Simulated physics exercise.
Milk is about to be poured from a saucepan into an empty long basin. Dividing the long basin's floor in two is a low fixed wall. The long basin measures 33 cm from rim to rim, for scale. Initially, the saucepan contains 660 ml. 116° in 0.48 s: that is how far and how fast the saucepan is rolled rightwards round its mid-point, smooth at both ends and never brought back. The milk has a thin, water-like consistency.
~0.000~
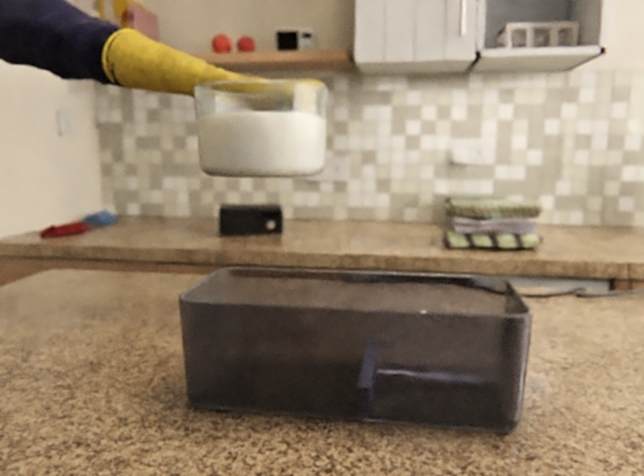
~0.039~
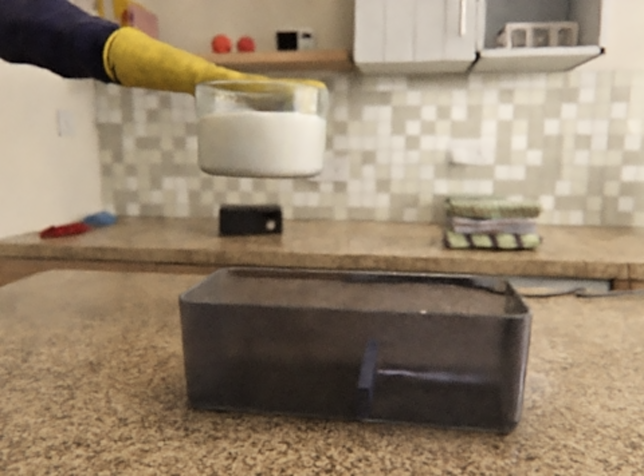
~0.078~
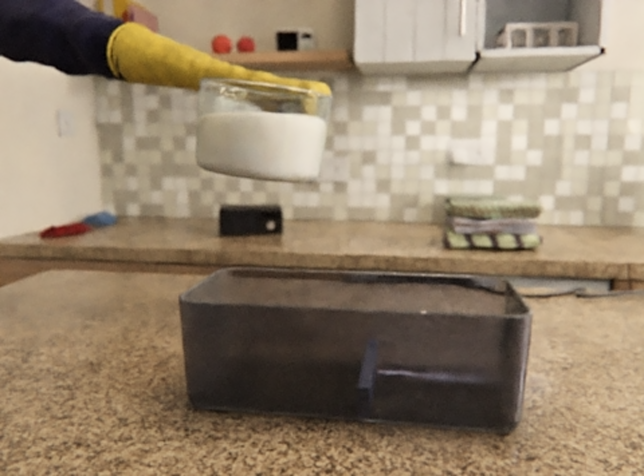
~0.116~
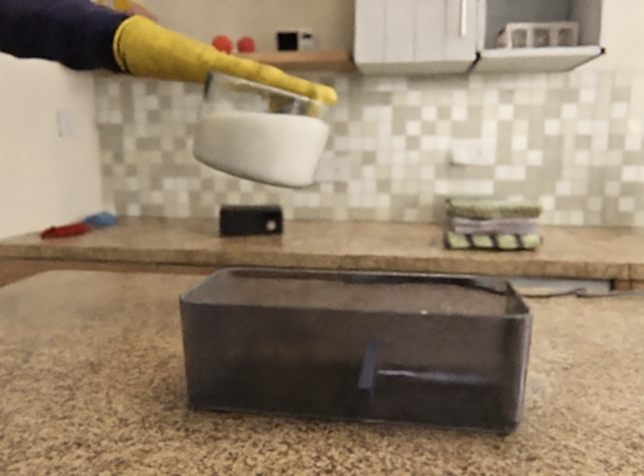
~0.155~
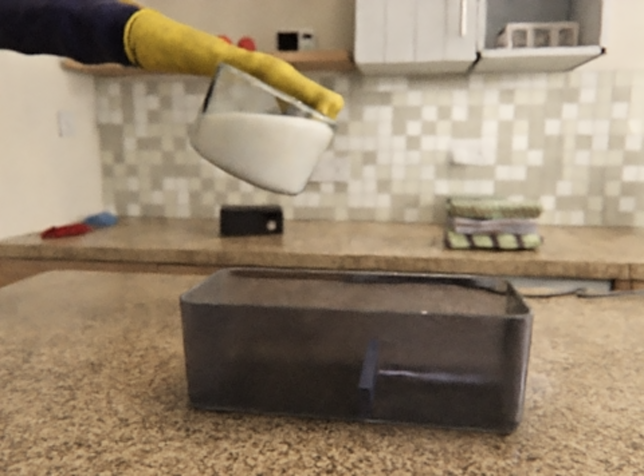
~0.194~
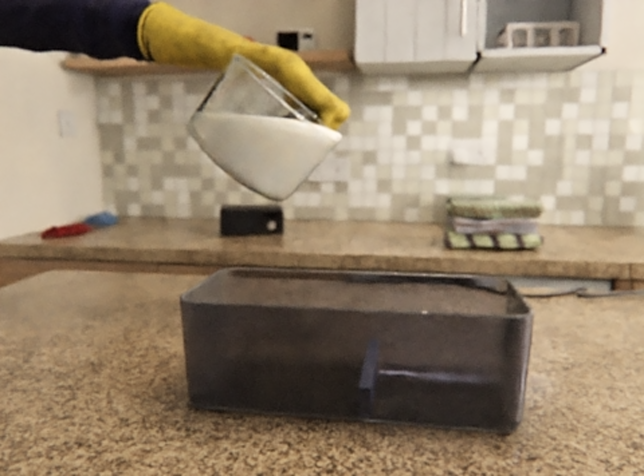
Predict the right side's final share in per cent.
The right side finishes with roughly 43 per cent.
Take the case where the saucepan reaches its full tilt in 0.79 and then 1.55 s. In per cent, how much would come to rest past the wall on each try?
Result: 60 per cent, then 65 per cent.
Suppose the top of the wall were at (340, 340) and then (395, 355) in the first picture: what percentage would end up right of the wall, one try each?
80 in a hundred, followed by 15 in a hundred.
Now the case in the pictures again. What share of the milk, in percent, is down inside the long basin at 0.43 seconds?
Close to 22 in a hundred.
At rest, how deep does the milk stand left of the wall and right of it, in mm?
Final levels - left approx 16 mm, right approx 16 mm.
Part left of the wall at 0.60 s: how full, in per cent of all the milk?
The left part holds close to 42 per cent.
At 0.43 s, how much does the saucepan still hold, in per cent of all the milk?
Portion remaining: Approx. 24 per cent.
Then, 0.43 s in, the tilt is 113° and 25 per cent is still to pour, 4 is left of the wall and 19 right of it.
Then, 0.60 s in, the tilt is 116° and 3 per cent is still to pour, 42 is left of the wall and 46 right of it.
Then, 0.78 s in, the tilt is 116° and 0 per cent is still to pour, 51 is left of the wall and 42 right of it.
Then, 0.98 s in, the tilt is 116° and 0 per cent is still to pour, 55 is left of the wall and 43 right of it.
Finally, 55 per cent lies left of the wall, 43 right of it and 2 outside.
